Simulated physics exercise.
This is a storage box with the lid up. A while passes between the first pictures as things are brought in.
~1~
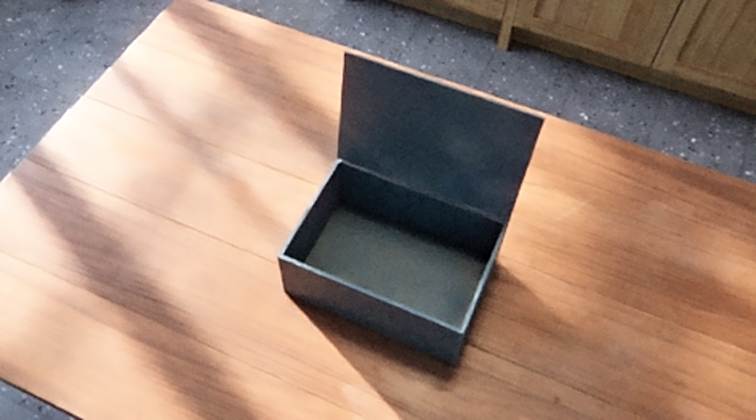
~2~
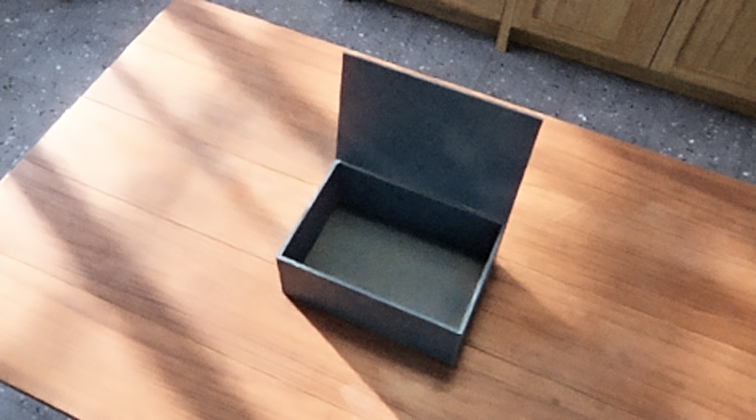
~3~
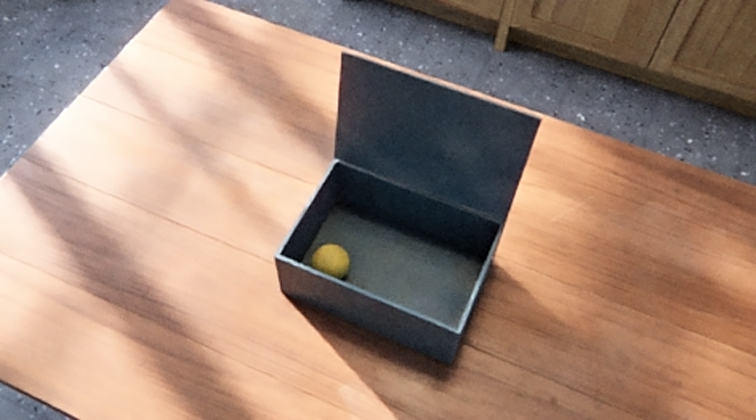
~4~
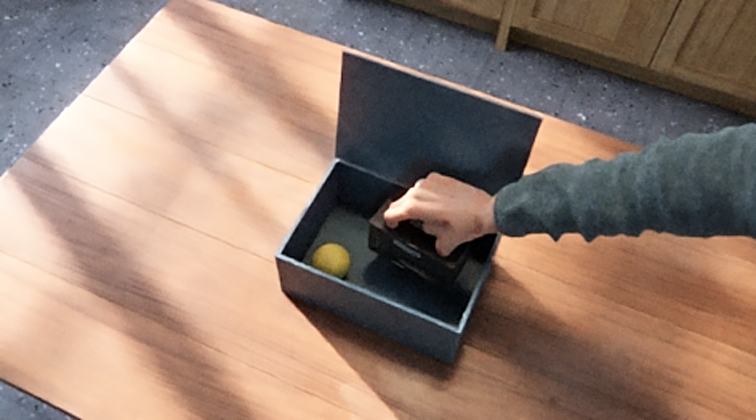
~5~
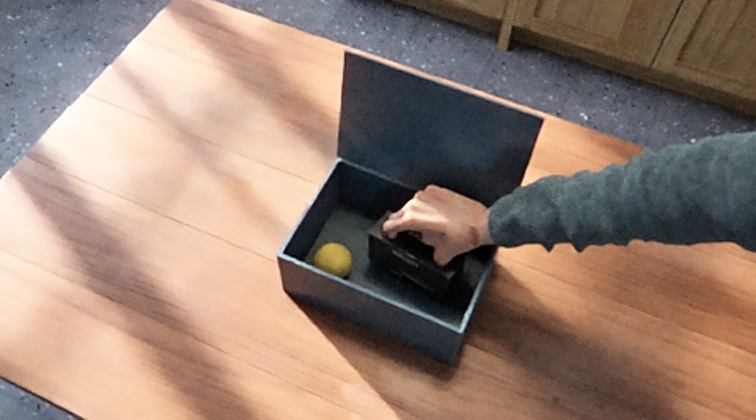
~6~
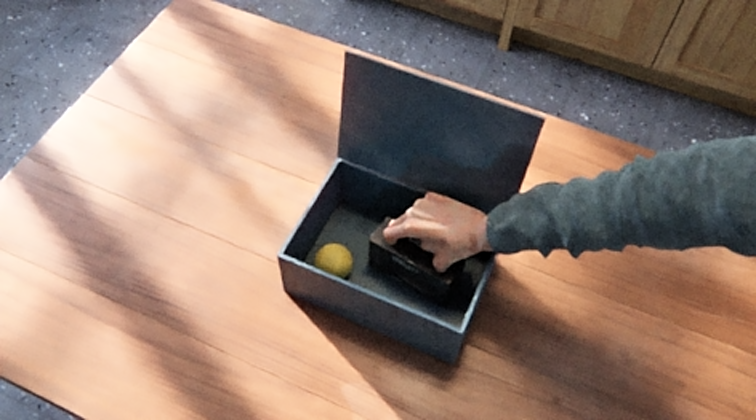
A hand in a grey-green sleeve lowered a black carton into the right side of an open dark storage box, where a yellow lemon already sat on the left, and kept hold of it.
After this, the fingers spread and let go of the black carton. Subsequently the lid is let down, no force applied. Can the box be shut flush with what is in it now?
Yes, flush.
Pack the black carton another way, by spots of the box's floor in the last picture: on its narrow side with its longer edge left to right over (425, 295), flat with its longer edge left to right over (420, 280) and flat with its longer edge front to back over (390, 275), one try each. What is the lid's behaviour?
With the first placement it drops into place; with the second it drops into place; with the third it drops into place.
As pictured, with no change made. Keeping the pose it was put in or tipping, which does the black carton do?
Once everything settles, the black carton keeps its original angle.
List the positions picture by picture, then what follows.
In the first picture, the last thing is not in view yet.
In the second picture, the last thing is not in view yet.
In the third picture, the last thing is not in view yet; yellow lemon (331, 264).
The fourth picture shows coming down; black carton (417, 246); yellow lemon (331, 263).
The fifth picture shows coming down; black carton (416, 256); yellow lemon (333, 262).
The sixth picture shows put in, still held; black carton (415, 262); yellow lemon (334, 263).
Then, 1.40 s later than the last frame, lid 72° above the rim.
Then, 2.00 s later than the last frame, lid 27° above the rim.
When it is over, lid shut; both as before. End places, in pixels of the last picture, black carton near (415, 262).
